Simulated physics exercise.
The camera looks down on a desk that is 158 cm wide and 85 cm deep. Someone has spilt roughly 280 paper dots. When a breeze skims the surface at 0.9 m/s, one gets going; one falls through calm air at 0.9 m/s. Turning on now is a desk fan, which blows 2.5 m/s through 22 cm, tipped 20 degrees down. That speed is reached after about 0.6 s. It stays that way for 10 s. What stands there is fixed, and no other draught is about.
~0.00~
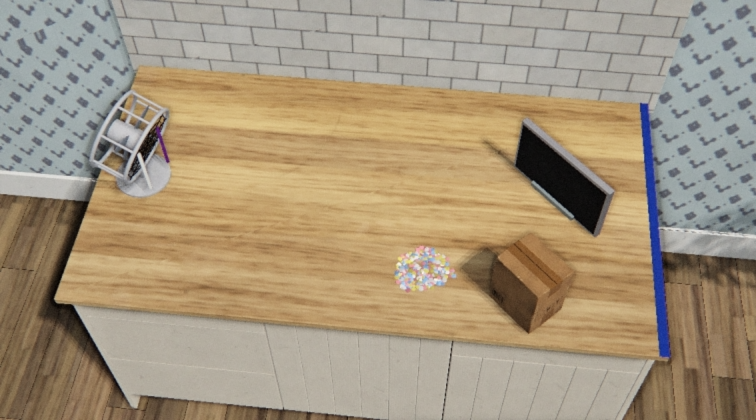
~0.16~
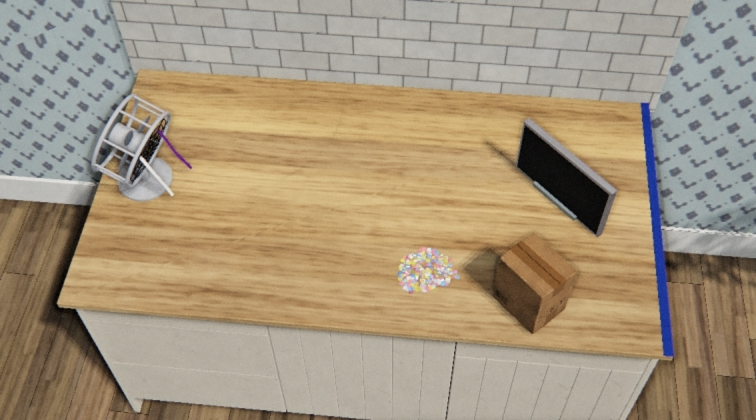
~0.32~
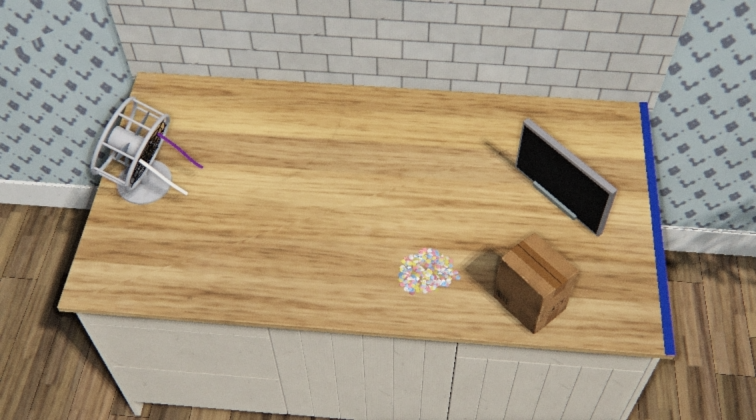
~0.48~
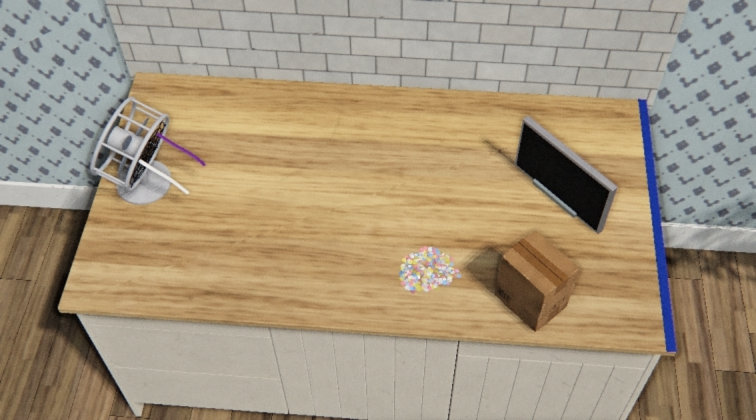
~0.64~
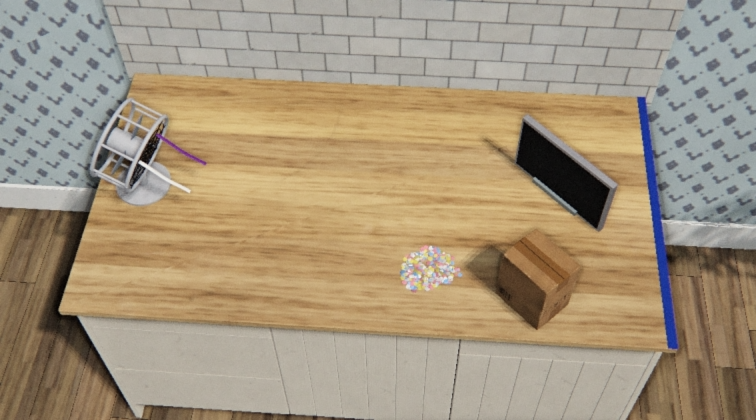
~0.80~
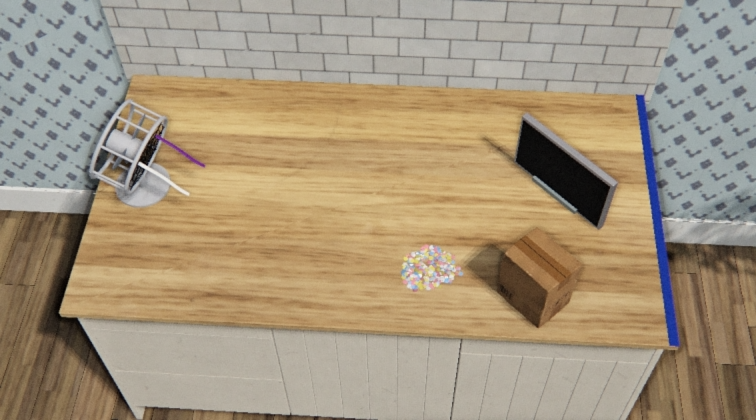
At the start, a caged desk fan stands at the left of a wooden desk, with pale paper dots, a cardboard box and a dark screen toward the right. Two streamers, purple and white, then lift and stretch out from the fan, while the scattered dots stay put.
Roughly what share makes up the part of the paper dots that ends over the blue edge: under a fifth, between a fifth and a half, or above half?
It is between a fifth and a half.
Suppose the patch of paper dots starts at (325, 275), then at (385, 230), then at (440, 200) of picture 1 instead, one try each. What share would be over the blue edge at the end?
0 %, 90 %, 50 %.
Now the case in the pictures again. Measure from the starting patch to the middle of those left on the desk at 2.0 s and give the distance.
Roughly 20 cm.
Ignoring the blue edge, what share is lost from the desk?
Estimated share: Around 60 %.
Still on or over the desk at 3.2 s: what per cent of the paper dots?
I'd estimate about 15 per cent.
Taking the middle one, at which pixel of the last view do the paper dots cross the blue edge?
The halfway point of the crossings is around (670, 280) in the last picture.
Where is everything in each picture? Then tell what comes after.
In the first frame, the middle of the paper dots is near (423, 269), none has stirred yet and the mouth of the desk fan is at (130, 138).
In the second frame, the middle of the paper dots is near (426, 270), none has stirred yet and the blue edge is centred on (660, 218).
In the third frame, the middle of the paper dots is near (427, 271), none has stirred yet, the top of a box is at (539, 264) and the top of a laptop is at (569, 154).
In the fourth frame, the middle of the paper dots is near (427, 269) and none has stirred yet.
In the fifth frame, the middle of the paper dots is near (428, 268) and none has stirred yet.
In the sixth frame, the middle of the paper dots is near (429, 268) and none has stirred yet.
After 2.0 s the count stands so, 20 % are over the blue edge; the middle of those still in play is near (509, 281).
After 3.2 s the count stands so, 24 % are over the blue edge.
After 5.5 s the count stands so, 32 % are over the blue edge.
After 10.0 s, at the end, 35 % are over the blue edge.
